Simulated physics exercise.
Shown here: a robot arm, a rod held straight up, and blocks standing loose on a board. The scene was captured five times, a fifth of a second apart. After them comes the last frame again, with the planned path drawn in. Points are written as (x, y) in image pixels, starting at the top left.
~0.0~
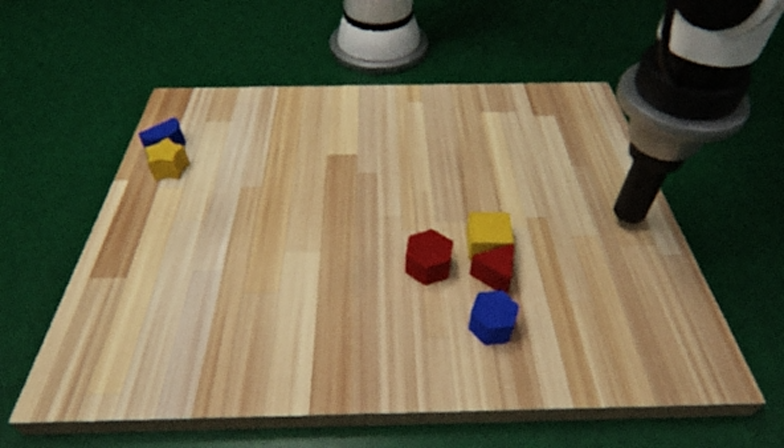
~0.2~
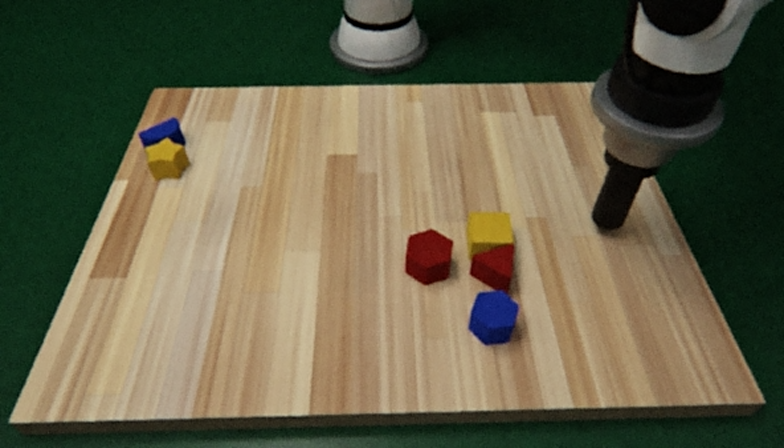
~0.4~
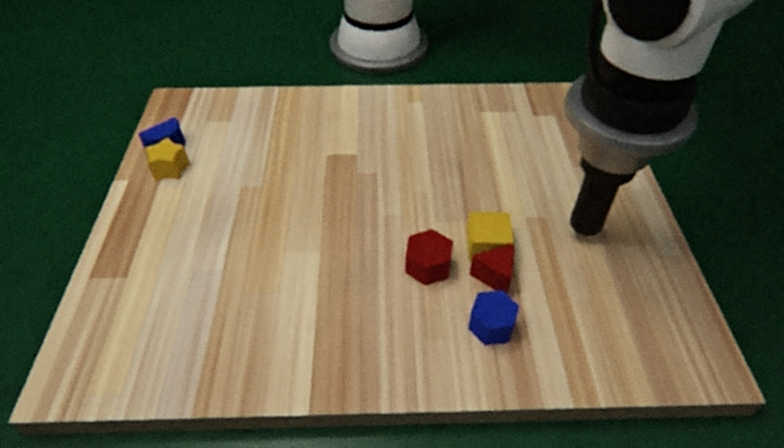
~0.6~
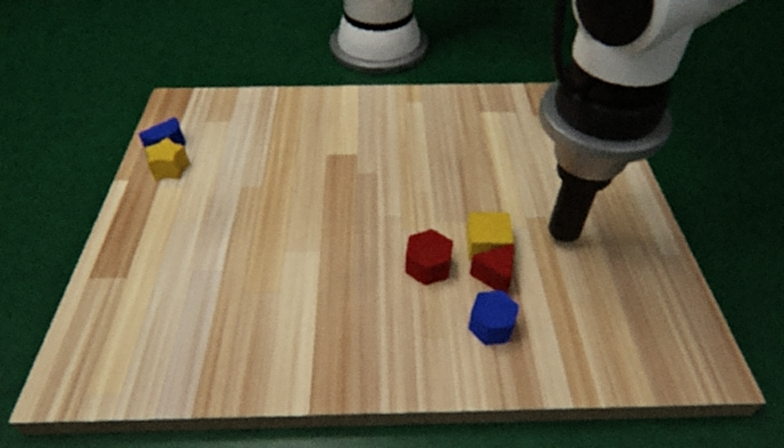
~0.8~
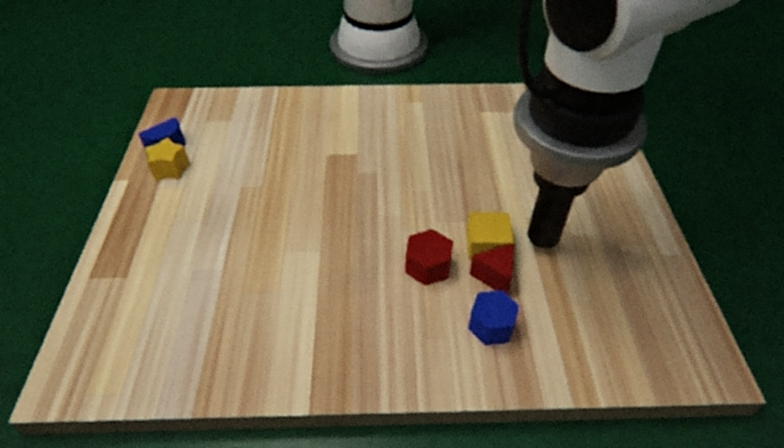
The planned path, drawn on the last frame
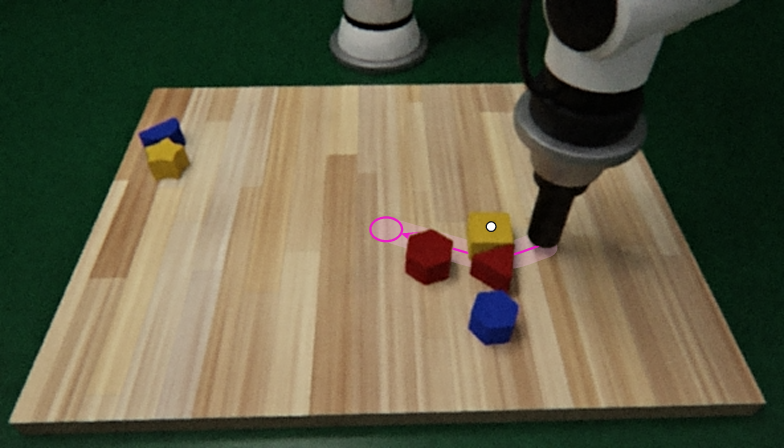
A pale, striped wooden board lies on a dark green surface, seen from above one edge by a camera that stays still. A blue block and a yellow star sit at the far left, while right of centre a yellow square block, a red triangle, a red six-sided block and a blue block stand grouped. From the right, a robot arm moves its upright dark rod steadily leftward and slightly nearer, and the blocks remain still.
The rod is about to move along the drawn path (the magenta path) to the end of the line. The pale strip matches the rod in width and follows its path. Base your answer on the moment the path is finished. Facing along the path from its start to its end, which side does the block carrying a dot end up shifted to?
It heads right.
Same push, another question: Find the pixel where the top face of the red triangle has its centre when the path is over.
Answer: (482, 269).
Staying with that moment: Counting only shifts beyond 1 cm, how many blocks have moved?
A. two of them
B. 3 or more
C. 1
Answer: B.
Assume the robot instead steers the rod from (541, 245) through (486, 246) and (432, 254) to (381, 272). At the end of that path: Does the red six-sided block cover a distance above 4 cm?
Yes
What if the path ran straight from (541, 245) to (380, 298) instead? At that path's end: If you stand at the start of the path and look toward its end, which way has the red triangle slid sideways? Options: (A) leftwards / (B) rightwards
My pick is A.
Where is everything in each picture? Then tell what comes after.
In the first picture, lower end of the rod (629, 212), tops of blocks, red six-sided block (430, 247), yellow square block (491, 227), blue six-sided block (496, 308), red triangle (499, 259).
In the second picture, rod (607, 218), blocks as before.
In the third picture, rod (586, 224), blocks as before.
In the fourth picture, rod (564, 230), blocks as before.
In the fifth picture, rod (544, 236), red six-sided block (430, 247), yellow square block (491, 227), blue six-sided block (496, 308), red triangle (499, 259).
The drawn path runs from (541, 245) over (491, 257) and (437, 244) to (386, 229); the dot is on the yellow square block.
What follows on the original path. One third of the way, rod (492, 248); yellow square block (459, 223), turned 35° clockwise; red triangle (485, 269), turned 40° anticlockwise.
Two thirds of the way, rod (437, 235); red six-sided block (412, 249), turned 35° anticlockwise; yellow square block (418, 202), turned 60° clockwise; red triangle (482, 269), turned 55° anticlockwise.
At the end, rod (386, 220); red six-sided block (404, 249), turned 65° anticlockwise; yellow square block (400, 187), turned 105° clockwise; blue six-sided block not moved; red triangle (482, 269), turned 55° anticlockwise.
